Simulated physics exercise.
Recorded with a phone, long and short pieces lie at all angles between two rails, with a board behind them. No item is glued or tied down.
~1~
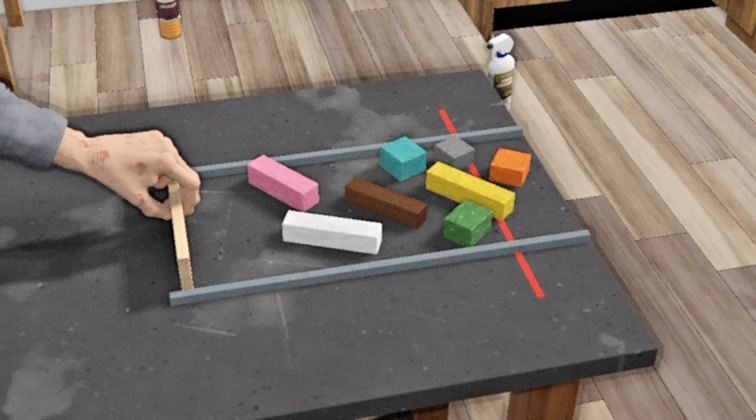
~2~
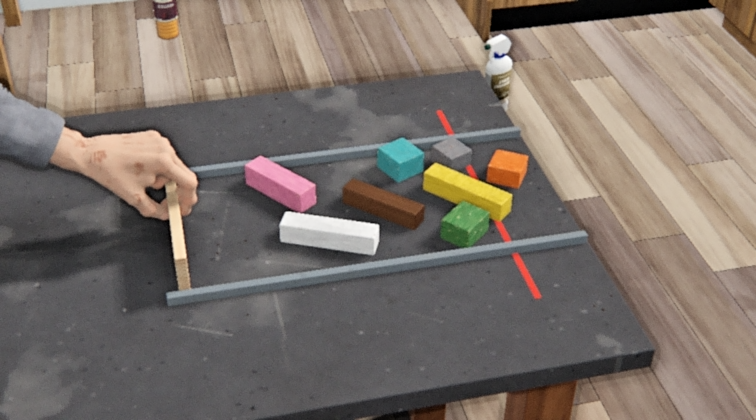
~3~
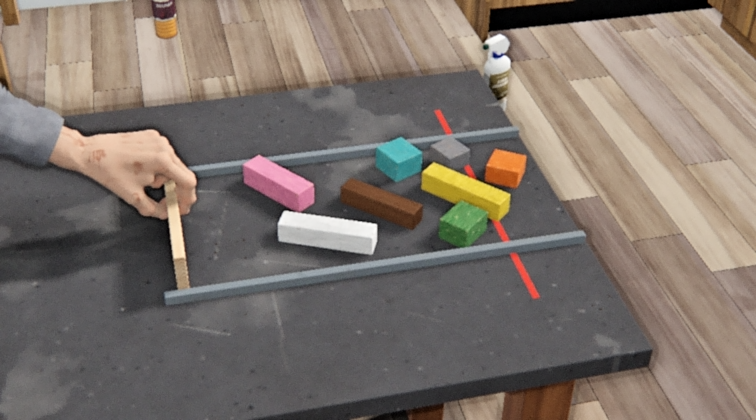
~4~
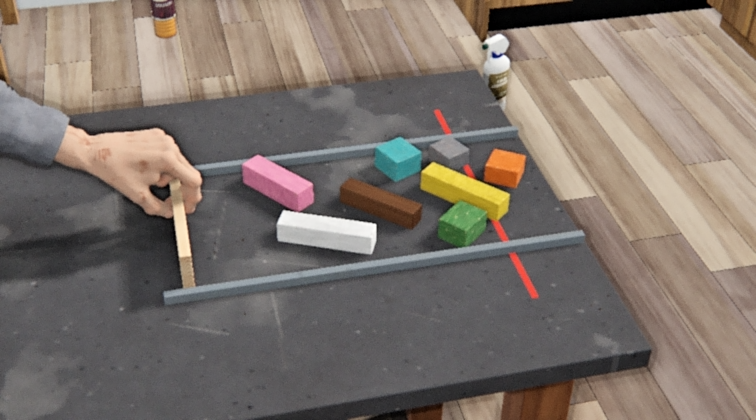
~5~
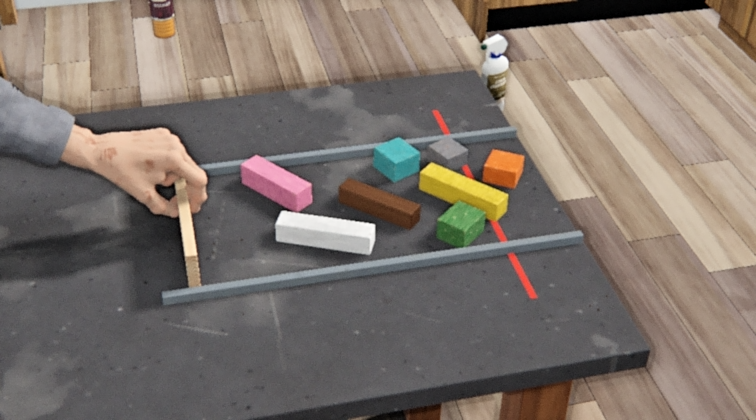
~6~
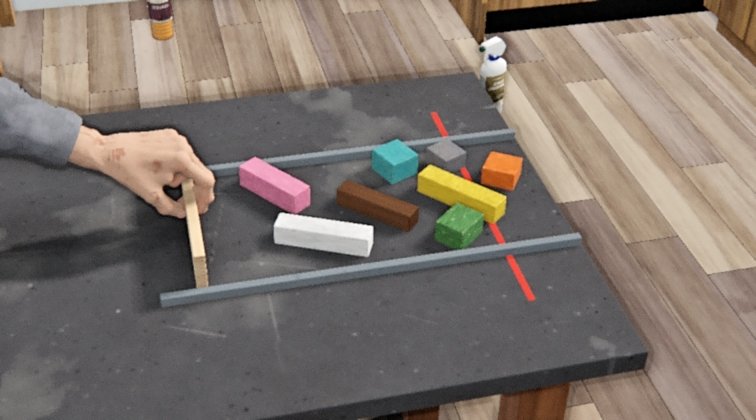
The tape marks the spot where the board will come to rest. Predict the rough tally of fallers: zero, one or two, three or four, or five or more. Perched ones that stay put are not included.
Most likely the ones that land below will number fewer than three, yet some.
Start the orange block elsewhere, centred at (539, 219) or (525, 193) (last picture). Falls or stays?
Going place by place: Over the edge, then over the edge.
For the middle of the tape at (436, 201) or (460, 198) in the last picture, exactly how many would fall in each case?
First 0, second 0.
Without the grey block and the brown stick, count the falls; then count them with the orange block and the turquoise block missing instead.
First 0, then 0.
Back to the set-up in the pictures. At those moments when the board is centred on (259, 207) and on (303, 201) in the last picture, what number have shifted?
By then 1, and 2.
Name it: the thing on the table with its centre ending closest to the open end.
That's the grey block.
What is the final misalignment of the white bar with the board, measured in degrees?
Somewhere near 0 degrees, I'd say.
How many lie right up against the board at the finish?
It adds up to 2.
A little later, none off yet; orange block at rest near (502, 171); grey block at rest near (446, 158); yellow bar at rest near (461, 194).
Next, none off yet; orange block at rest near (502, 171); grey block shifted a little near (458, 154); yellow bar moving near (469, 191).
When it is over, the number that fall off is one or two; down, orange block.
